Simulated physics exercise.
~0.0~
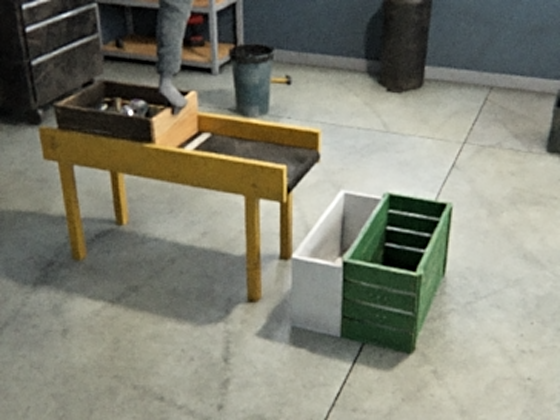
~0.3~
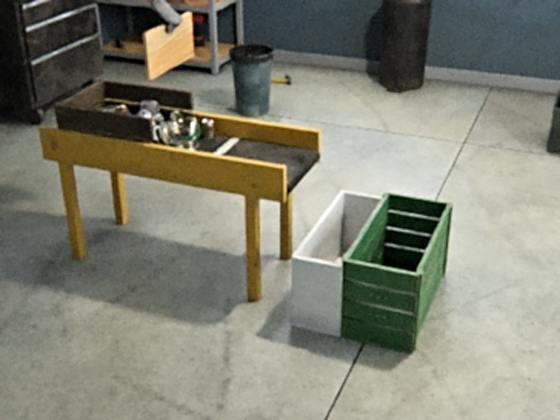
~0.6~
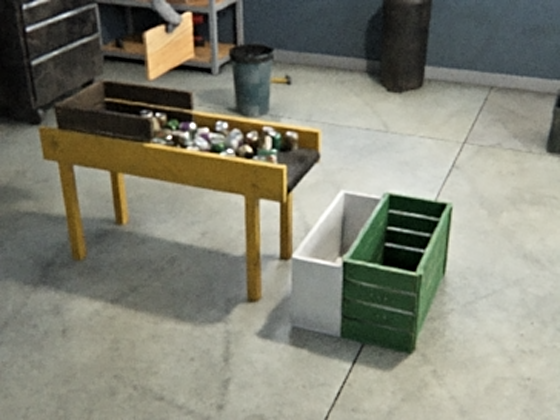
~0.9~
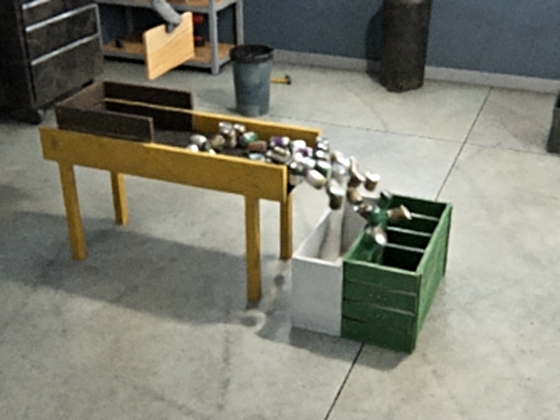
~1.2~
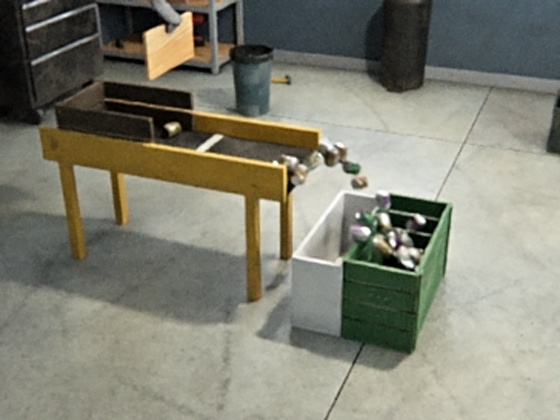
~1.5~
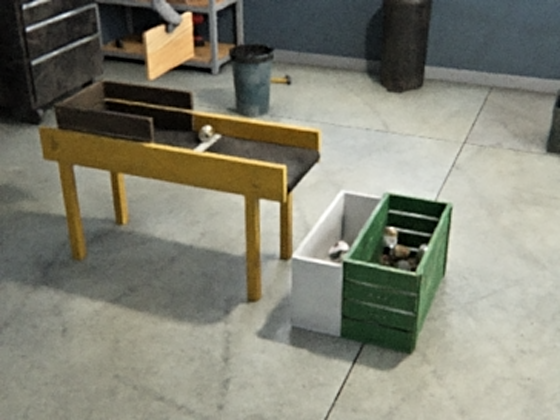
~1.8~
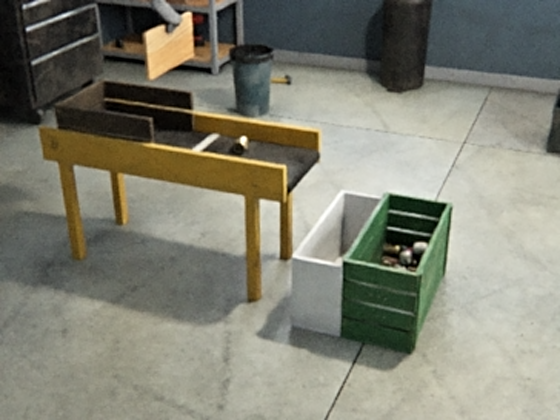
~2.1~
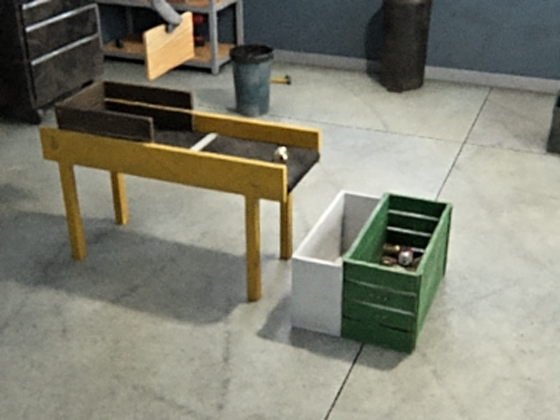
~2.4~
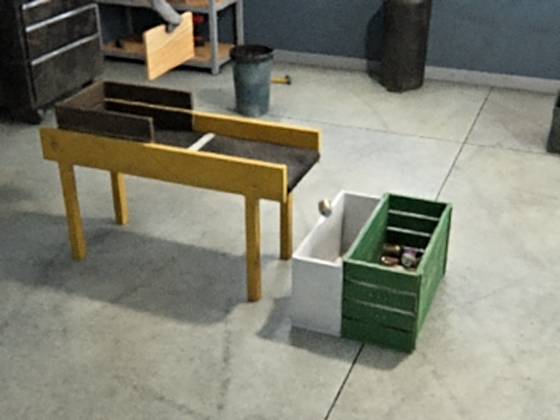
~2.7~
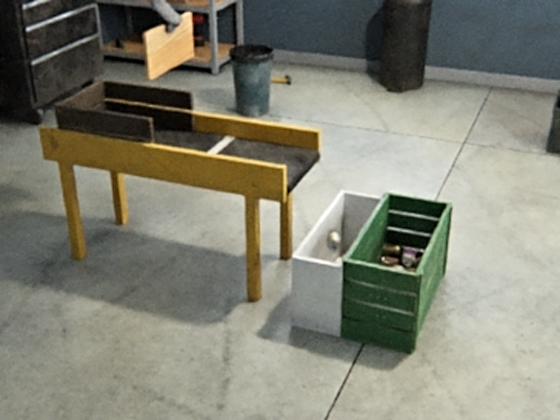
A gray arm lifted a wooden gate from a yellow-framed belt, and a heap of small cans rode right and spilled off the end, mostly into the green box, with a few stragglers landing in the white one.
